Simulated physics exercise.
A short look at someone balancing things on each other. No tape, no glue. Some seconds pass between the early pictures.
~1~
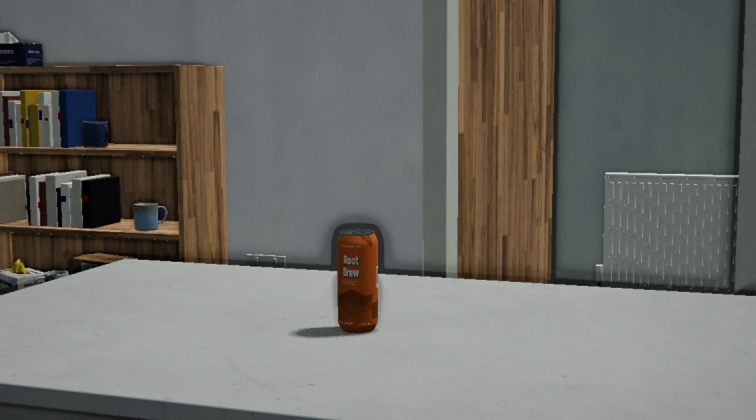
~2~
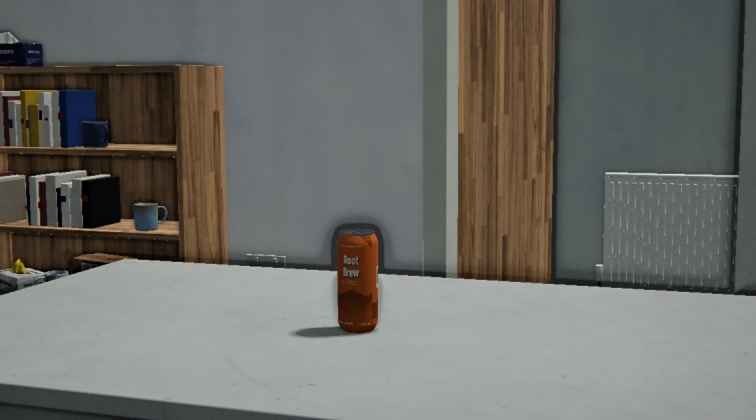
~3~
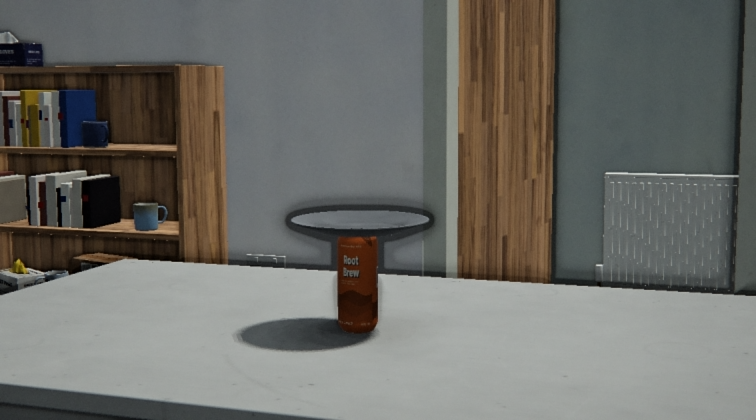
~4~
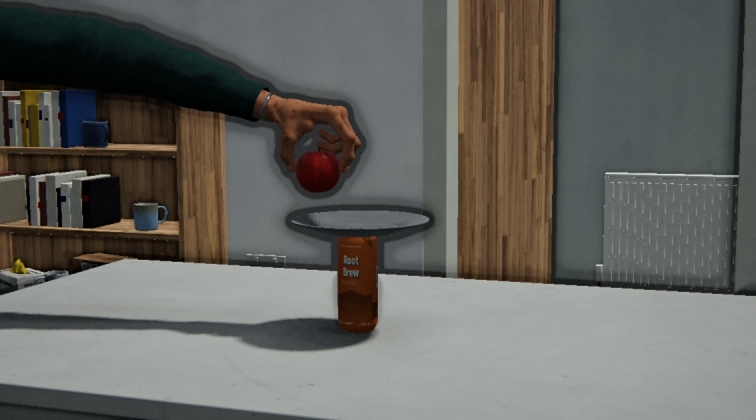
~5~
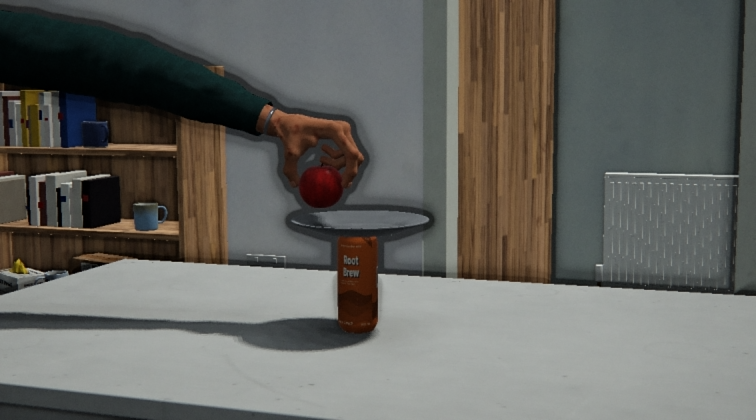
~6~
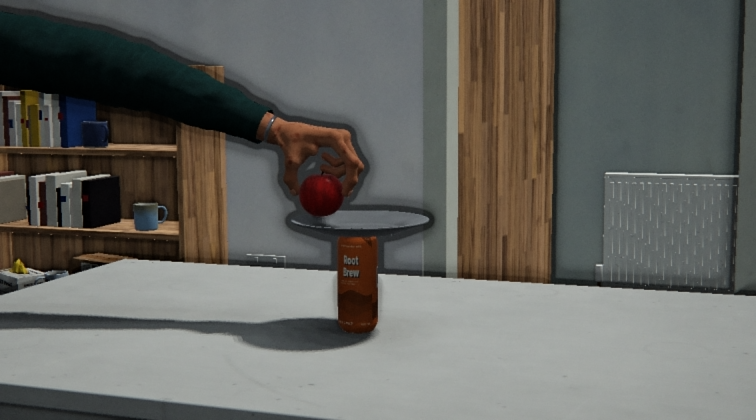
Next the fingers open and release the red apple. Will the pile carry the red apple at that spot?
The pile stays up.
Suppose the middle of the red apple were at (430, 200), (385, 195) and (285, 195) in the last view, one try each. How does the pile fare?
First try: It loses its balance; second try: It keeps its balance; third try: It gives way.
Then, 0.30 s past the last view, nothing moves.
Then, 0.70 s past the last view, red apple resting near (322, 195).
Finally, all 3 still in place. Final places as the last picture's camera would see them, red apple near (322, 195). The pile holds.
